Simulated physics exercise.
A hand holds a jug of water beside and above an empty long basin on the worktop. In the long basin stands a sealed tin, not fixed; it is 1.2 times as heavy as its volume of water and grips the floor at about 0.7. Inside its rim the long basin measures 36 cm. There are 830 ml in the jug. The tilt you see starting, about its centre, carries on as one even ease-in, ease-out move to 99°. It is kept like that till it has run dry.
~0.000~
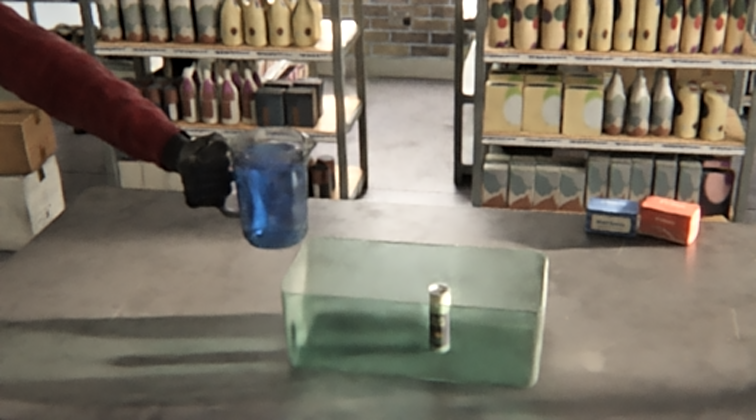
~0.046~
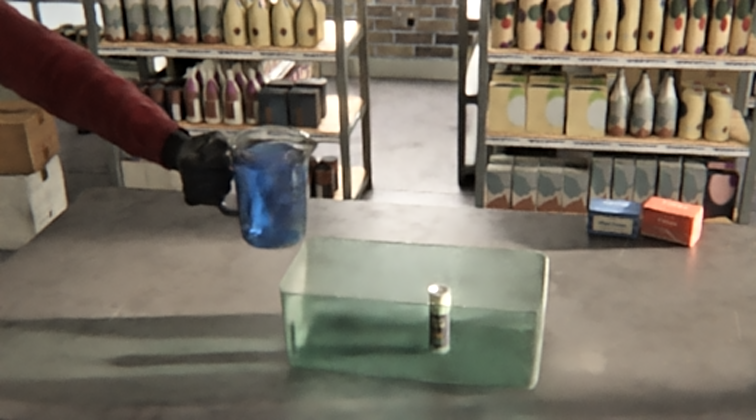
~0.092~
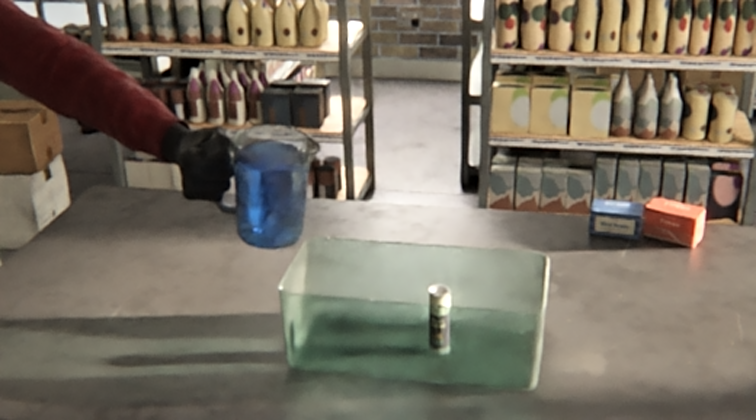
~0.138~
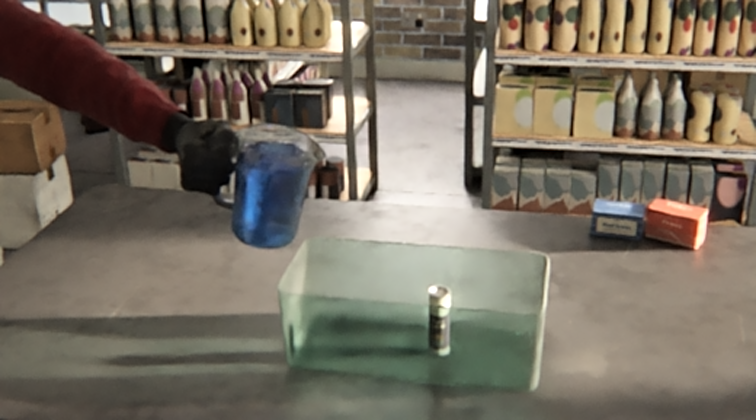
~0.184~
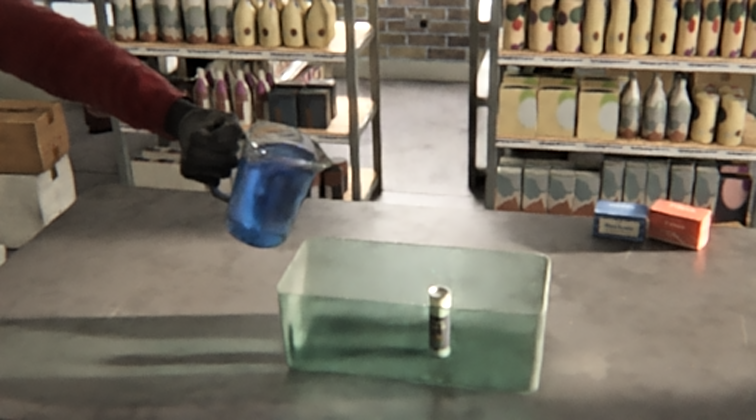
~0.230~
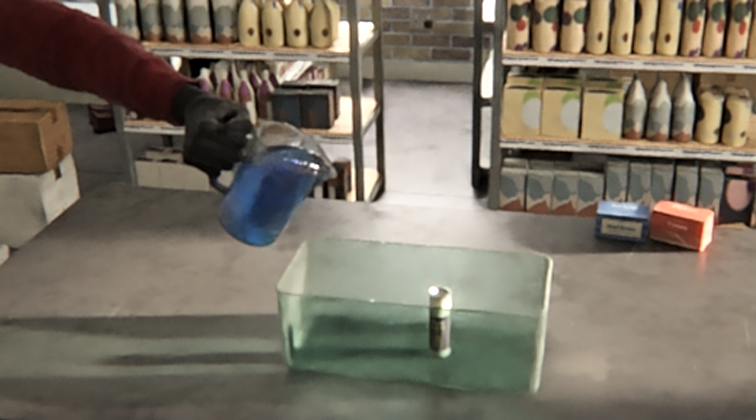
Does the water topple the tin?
The tin stays up.
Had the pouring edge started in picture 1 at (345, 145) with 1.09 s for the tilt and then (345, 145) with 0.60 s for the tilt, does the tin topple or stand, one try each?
First it remains upright; then it falls.
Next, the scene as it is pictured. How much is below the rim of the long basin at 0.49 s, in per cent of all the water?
Some 14 per cent.
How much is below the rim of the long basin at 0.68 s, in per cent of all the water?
About 58 per cent.
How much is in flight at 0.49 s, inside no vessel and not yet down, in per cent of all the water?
Some 18 per cent.
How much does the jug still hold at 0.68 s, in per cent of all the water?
Some 28 per cent.
After 0.49 s the tilt is 91° and 67 per cent is still to pour; the tin stands where it began.
After 0.68 s the tilt is 99° and 29 per cent is still to pour; the tin stands where it began.
After 0.88 s the tilt is 99° and 8 per cent is still to pour; the tin stands where it began.
After 1.10 s the tilt is 99° and 2 per cent is still to pour; the tin stands where it began.
In the end the tin stands where it began.
